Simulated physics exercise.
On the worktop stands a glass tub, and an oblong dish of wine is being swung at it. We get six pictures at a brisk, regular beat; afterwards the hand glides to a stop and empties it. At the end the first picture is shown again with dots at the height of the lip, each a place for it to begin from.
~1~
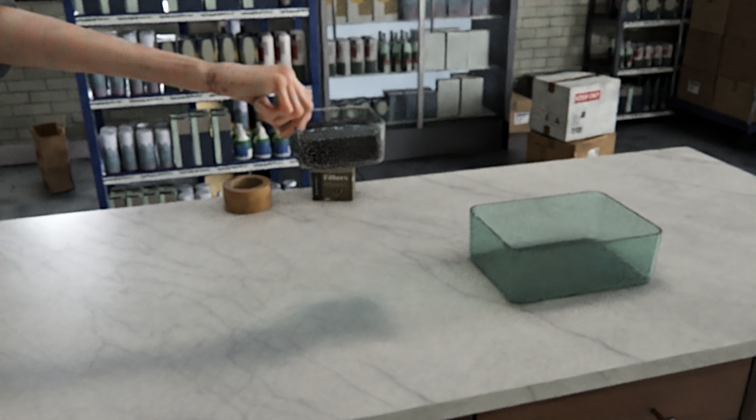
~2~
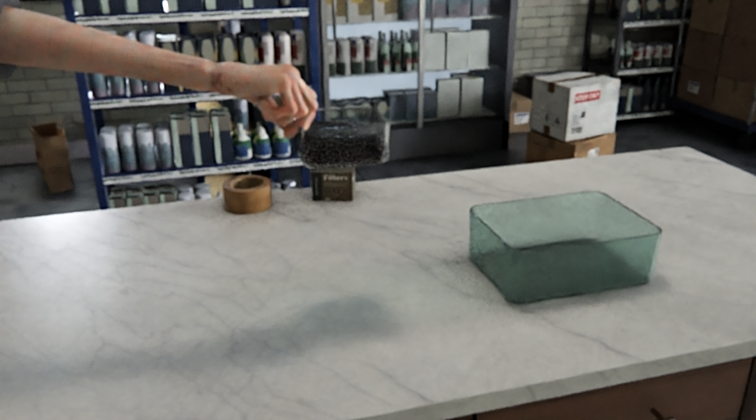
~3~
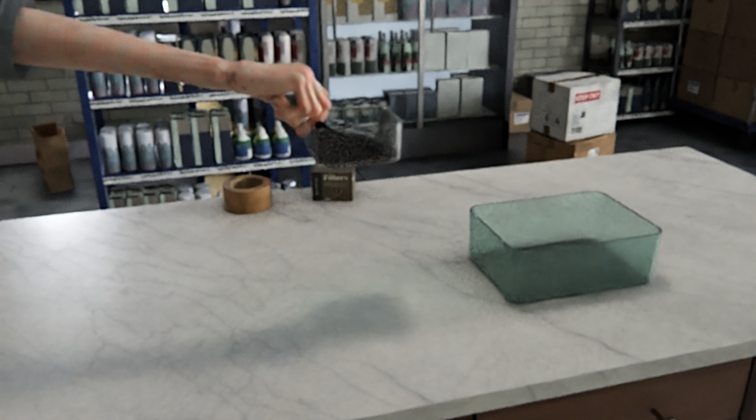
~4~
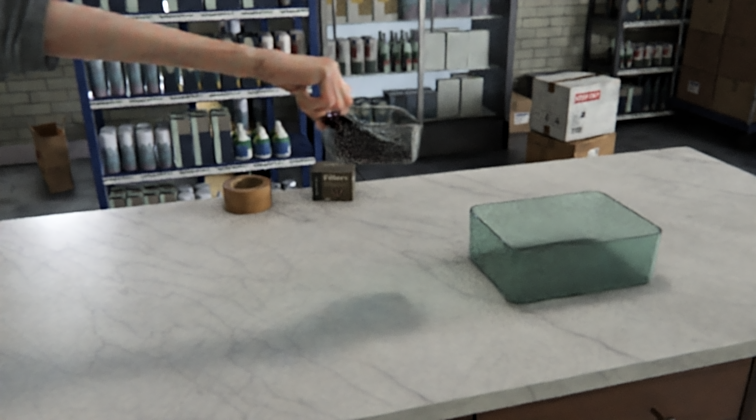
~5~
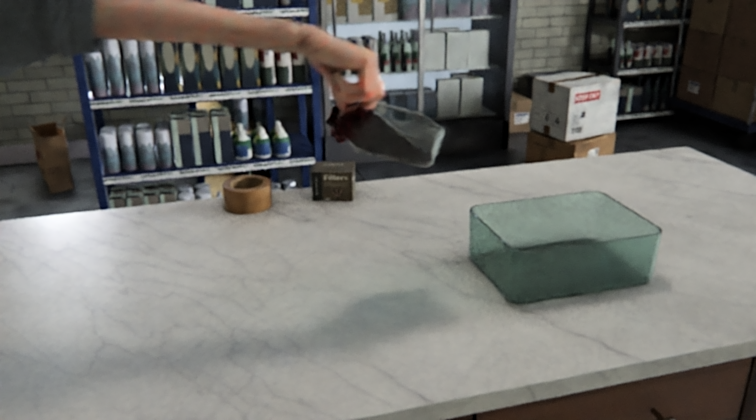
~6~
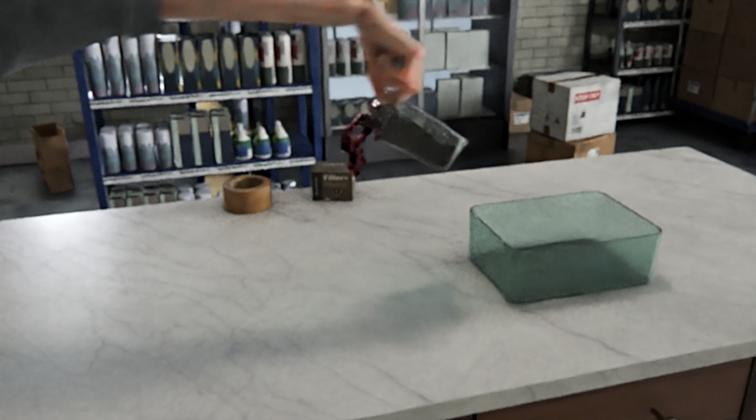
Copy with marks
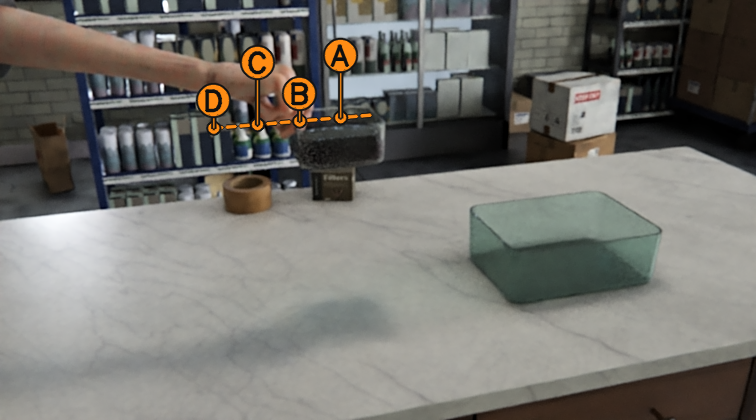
A hand held a clear oblong dish of dark wine above a marble worktop, moved it right toward a green glass tub and tilted it, while dark red liquid slopped over its left side.
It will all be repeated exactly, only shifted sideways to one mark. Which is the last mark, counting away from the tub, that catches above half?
Place B just does it.
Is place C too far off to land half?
Yes, it does.
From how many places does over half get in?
Two.
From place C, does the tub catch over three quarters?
No.
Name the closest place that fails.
C it is.
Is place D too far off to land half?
Yes, that goes wrong.
In orange, A at (340, 117); B at (299, 121); C at (257, 124); D at (213, 128).
Choosing A, about 68 % lands in the tub, 18 % falls short and 14 % goes beside or beyond.
Choosing B, about 66 % lands in the tub, 25 % falls short and 9 % goes beside or beyond.
Choosing C, about 35 % lands in the tub, 58 % falls short and 7 % goes beside or beyond.
Choosing D, about 0 % lands in the tub, 96 % falls short and 4 % goes beside or beyond.
